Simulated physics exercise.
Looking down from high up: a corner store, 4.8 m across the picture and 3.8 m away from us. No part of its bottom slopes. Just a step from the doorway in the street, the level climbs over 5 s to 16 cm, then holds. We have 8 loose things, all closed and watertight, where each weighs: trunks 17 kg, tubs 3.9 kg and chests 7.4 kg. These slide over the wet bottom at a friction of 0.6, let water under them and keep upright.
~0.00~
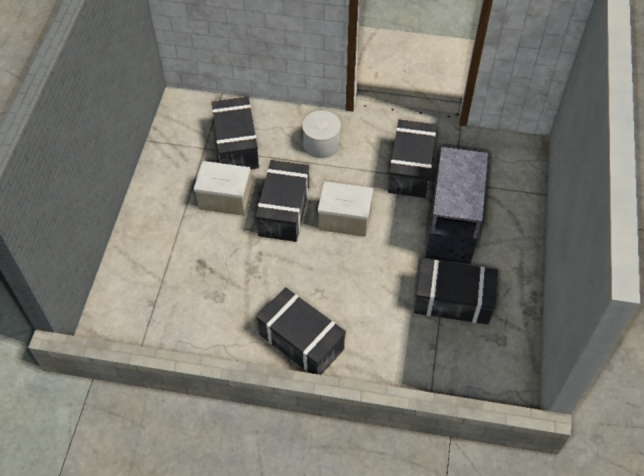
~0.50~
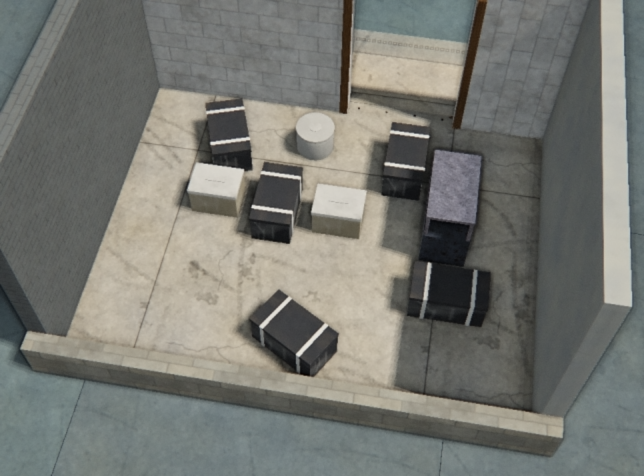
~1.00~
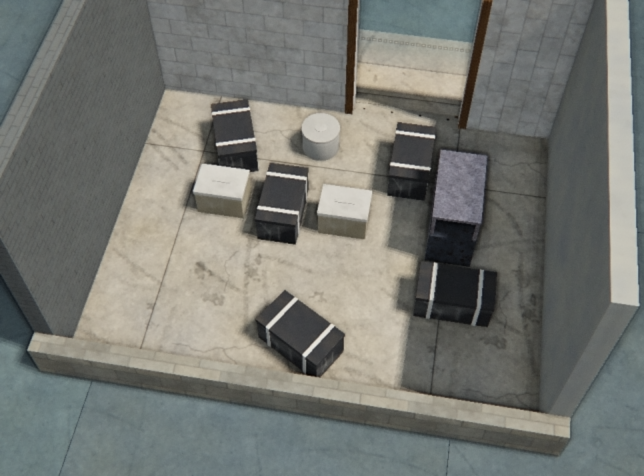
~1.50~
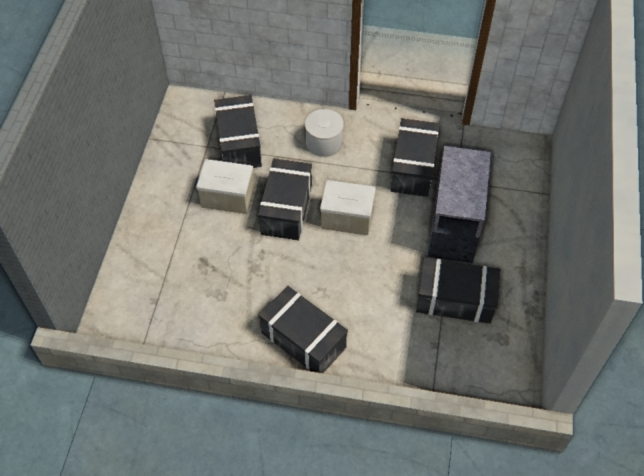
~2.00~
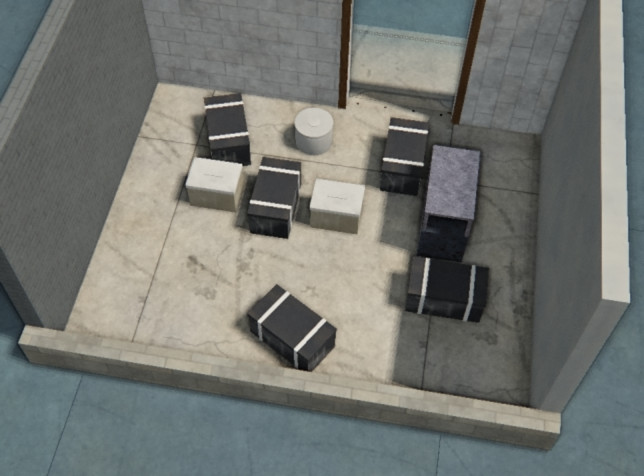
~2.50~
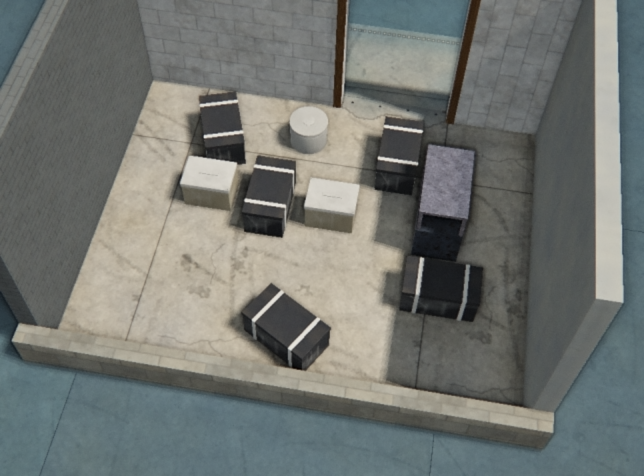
The video shows a high view of a walled room holding dark strapped trunks, pale boxes and a round tub, while the ground outside turns from grey to blue; the objects stay in place as the view shifts slightly.
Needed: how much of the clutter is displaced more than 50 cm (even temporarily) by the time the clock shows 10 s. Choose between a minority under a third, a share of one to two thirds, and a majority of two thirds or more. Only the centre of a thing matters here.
A share of one to two thirds.
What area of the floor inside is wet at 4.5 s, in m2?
Flooded: Near 3.0 m2.
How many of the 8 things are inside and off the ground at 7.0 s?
It comes to 1 of them.
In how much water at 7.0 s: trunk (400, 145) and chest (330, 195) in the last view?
6 and 3 cm.
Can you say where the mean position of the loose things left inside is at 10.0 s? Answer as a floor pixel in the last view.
Near (280, 248).
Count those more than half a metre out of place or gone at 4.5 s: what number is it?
It comes to 0.
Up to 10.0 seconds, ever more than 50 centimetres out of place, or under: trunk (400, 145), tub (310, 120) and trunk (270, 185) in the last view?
So that's beyond it for the first, beyond it for the second and beyond it for the last.
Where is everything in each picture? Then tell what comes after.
The first picture shows a trunk at (414, 148), on the bottom; a tub at (322, 125) rests on the ground; 0.0 m2 under water; 0 of 8 have shifted.
The second picture shows a trunk at (407, 150) rests on the ground; a tub at (315, 127) rests on the ground; water covers 0.0 m2; 0 of 8 have shifted.
The third picture shows a trunk at (413, 150) rests on the ground; a tub at (321, 128), on the bottom; 0.0 m2 under water; 0 of 8 have shifted.
The fourth picture shows a trunk at (416, 147) rests on the ground; a tub at (324, 124) rests on the ground; water covers 0.0 m2; 0 of 8 have shifted.
The fifth picture shows a trunk at (406, 146), on the bottom; a tub at (314, 122), on the bottom; water covers 0.0 m2; 0 of 8 have shifted.
The sixth picture shows a trunk at (400, 145), on the bottom; a tub at (309, 121) rests on the ground; 0.0 m2 under water; 0 of 8 have shifted.
After 3.5 s 0 of 8 are over 50 cm from their spots; 0 afloat.
After 4.5 s 0 of 8 are over 50 cm from their spots; 0 afloat.
After 7.0 s 3 of 8 are over 50 cm from their spots; 1 afloat.
After 10.0 s 5 of 8 are over 50 cm from their spots, and 5 have been at some point; 3 afloat.
